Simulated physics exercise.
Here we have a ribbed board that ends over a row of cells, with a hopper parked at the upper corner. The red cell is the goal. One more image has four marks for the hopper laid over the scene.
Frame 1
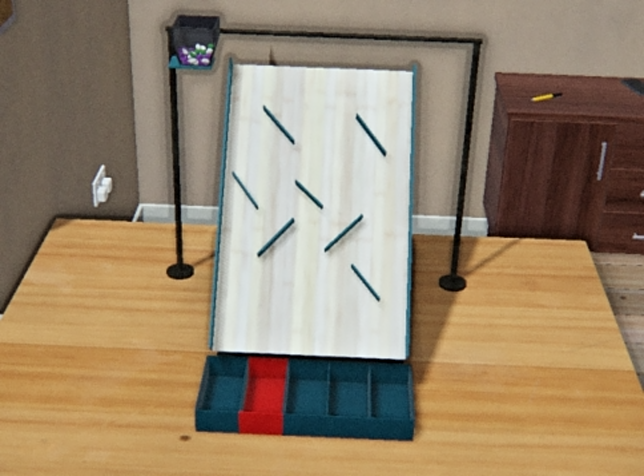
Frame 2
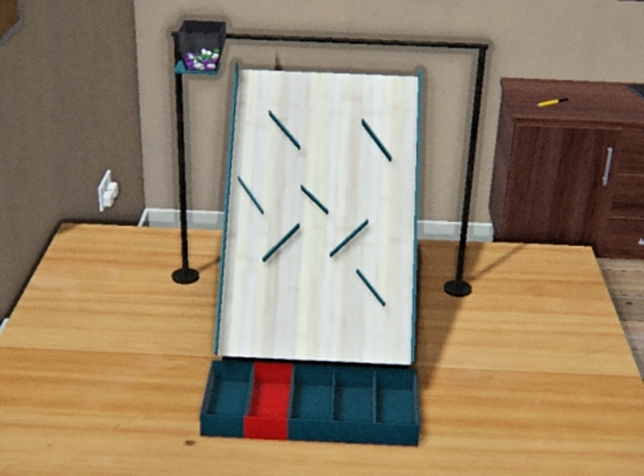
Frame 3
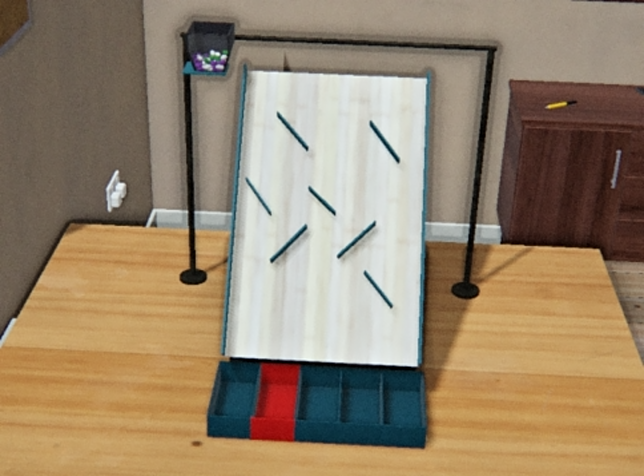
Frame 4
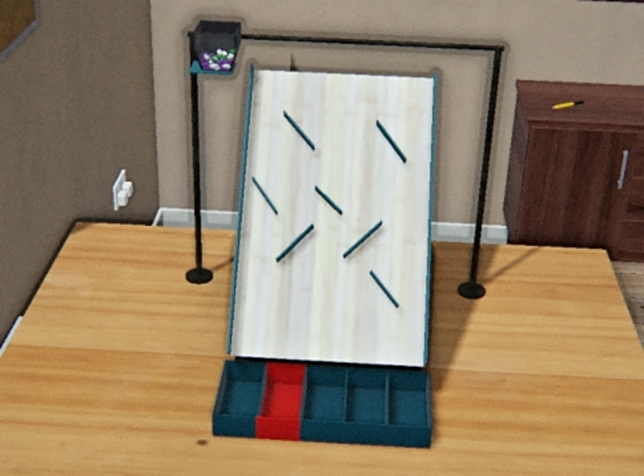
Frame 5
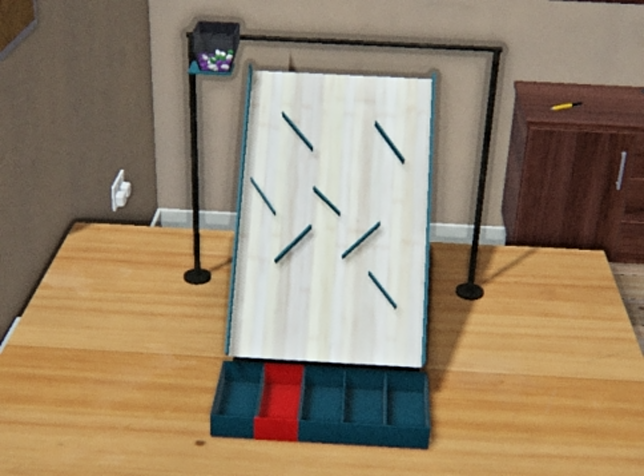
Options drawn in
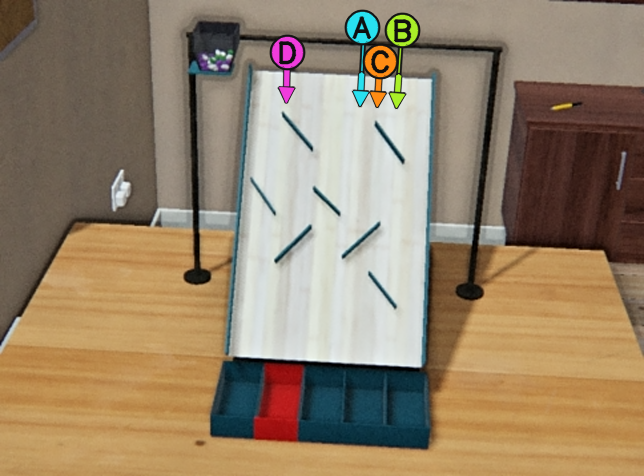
Room with wooden tabletop, a hopper of jelly beans staying still above a ribbed board and cells, the view shifting slightly.
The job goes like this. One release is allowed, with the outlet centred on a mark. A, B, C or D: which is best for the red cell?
Use mark A.
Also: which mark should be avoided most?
B it is.
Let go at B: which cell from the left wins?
It is the fifth one.
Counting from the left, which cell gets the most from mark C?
It is the fifth one.
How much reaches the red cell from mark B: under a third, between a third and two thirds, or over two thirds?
It is under a third.
On the marked copy, mark A meets the board at (360, 100); mark B meets the board at (396, 102); mark C meets the board at (377, 101); mark D meets the board at (286, 97).
With A, about half in the red cell, about half in other cells.
With B, a stray few in the red cell, nearly all in other cells, a stray few outside the box.
With C, about a third in the red cell, about two thirds in other cells.
With D, about a quarter in the red cell, most in other cells.
